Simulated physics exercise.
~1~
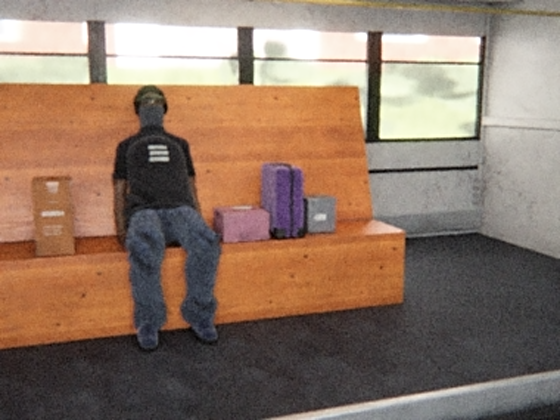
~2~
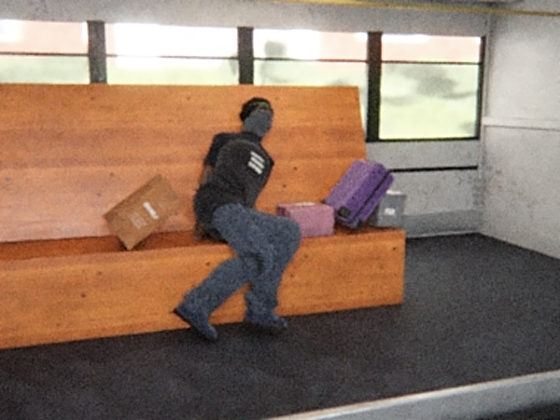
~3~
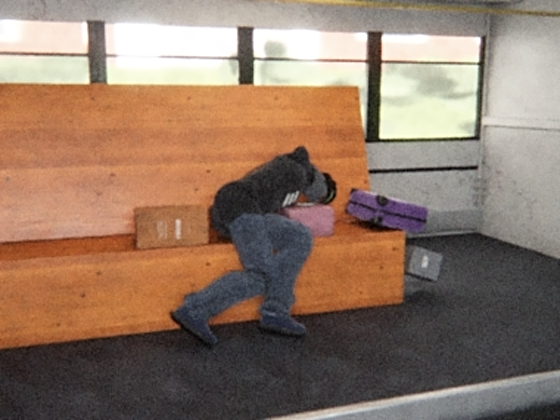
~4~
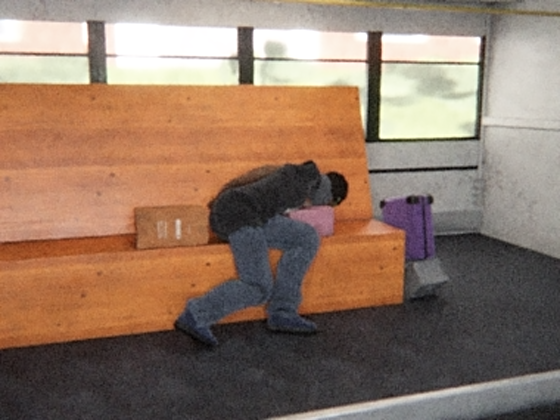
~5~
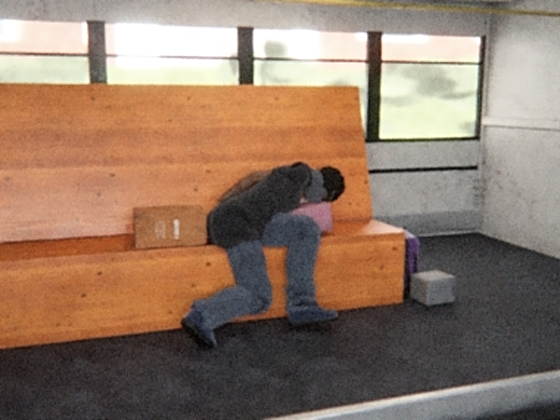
A person sitting on a wooden bench lurched right and folded over beside a pink box, while a brown box tipped onto its side and stayed on the seat, and a grey box and then a purple case tumbled off the right end onto the floor.
